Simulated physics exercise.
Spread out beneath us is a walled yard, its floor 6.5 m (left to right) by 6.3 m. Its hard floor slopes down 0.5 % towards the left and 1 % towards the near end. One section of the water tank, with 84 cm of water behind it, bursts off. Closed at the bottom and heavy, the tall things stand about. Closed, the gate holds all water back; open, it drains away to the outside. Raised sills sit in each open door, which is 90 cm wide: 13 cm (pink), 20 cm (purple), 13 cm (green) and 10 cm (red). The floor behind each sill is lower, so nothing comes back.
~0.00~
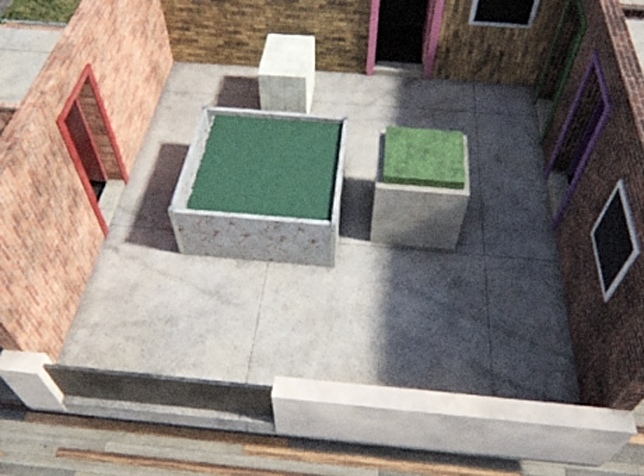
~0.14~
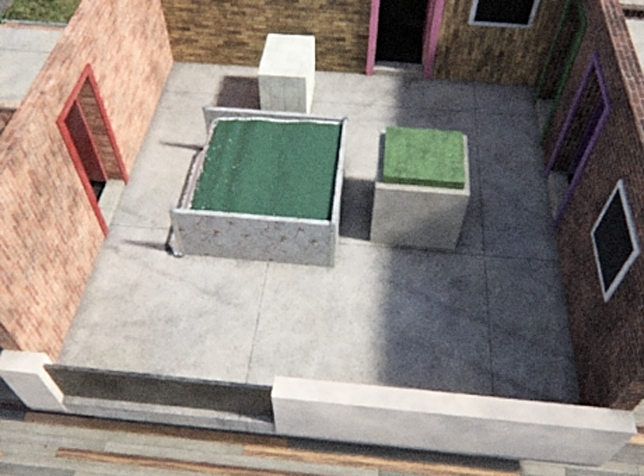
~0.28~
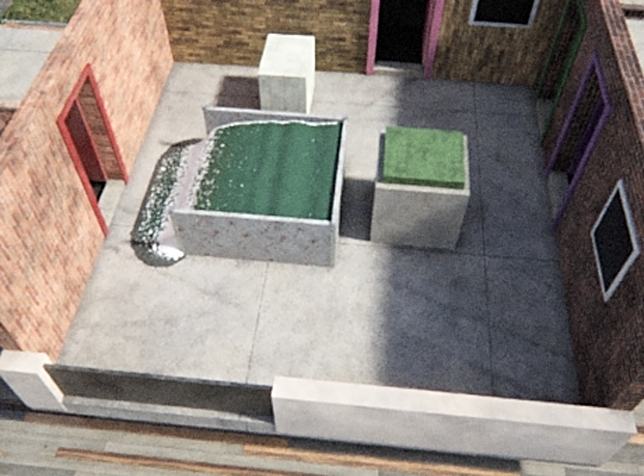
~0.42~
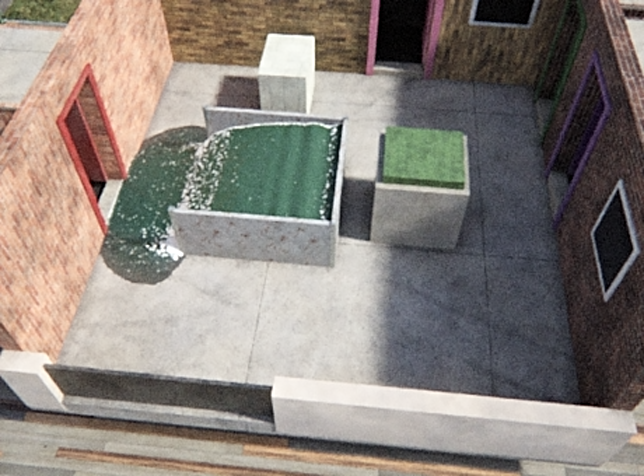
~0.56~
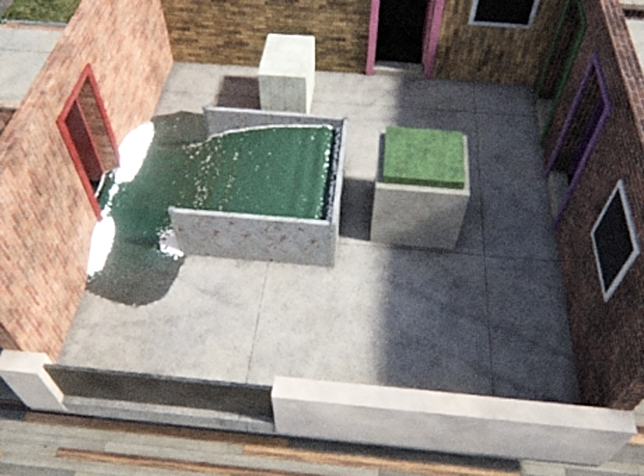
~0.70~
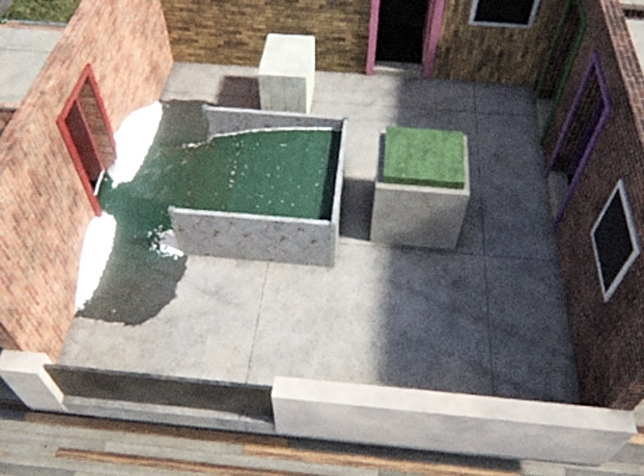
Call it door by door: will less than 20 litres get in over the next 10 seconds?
Pink door - yes, less; purple door - yes, less; green door - yes, less; red door - no, 20 litres or more.
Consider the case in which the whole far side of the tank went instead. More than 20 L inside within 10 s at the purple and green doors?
At purple the amount is beneath the mark, while at green it is higher than the mark.
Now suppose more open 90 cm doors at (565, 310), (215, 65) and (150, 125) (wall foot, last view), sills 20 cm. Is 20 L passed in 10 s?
Note, doorways in listed order: Stays short, goes beyond, goes beyond.
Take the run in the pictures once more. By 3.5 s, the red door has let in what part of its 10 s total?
Some 95 in a hundred.
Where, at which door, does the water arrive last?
Looks like the purple door.
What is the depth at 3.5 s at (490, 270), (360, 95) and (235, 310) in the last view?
Taking the spots in order: 0 cm, 4 cm, 3 cm.
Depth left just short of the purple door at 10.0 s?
8.0 cm.
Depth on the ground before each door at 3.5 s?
Door by door, in cm: Pink reads 5, purple reads 0, green reads 0, red reads 21.
After 1.4 s water covers 20 % of the floor and is deepest (55 cm) near (112, 222); pink door not reached, purple door not reached, green door not reached, red door 53 cm at the sill, 366 L in.
After 2.2 s water covers 30 % of the floor and is deepest (40 cm) near (55, 368); pink door not reached, purple door not reached, green door not reached, red door 38 cm at the sill, 648 L in.
After 3.5 s water covers 55 % of the floor and is deepest (28 cm) near (55, 368); pink door 5 cm at the sill, 0 L in, purple door not reached, green door not reached, red door 21 cm at the sill, 812 L in.
After 6.0 s water covers 90 % of the floor and is deepest (16 cm) near (241, 152); pink door 2 cm at the sill, 0 L in, purple door 5 cm at the sill, 0 L in, green door 7 cm at the sill, 0 L in, red door 11 cm at the sill, 849 L in.
After 10.0 s water covers 95 % of the floor and is deepest (14 cm) near (373, 413); pink door 1 cm at the sill, 0 L in, purple door 8 cm at the sill, 0 L in, green door 7 cm at the sill, 0 L in, red door 7 cm at the sill, 852 L in.
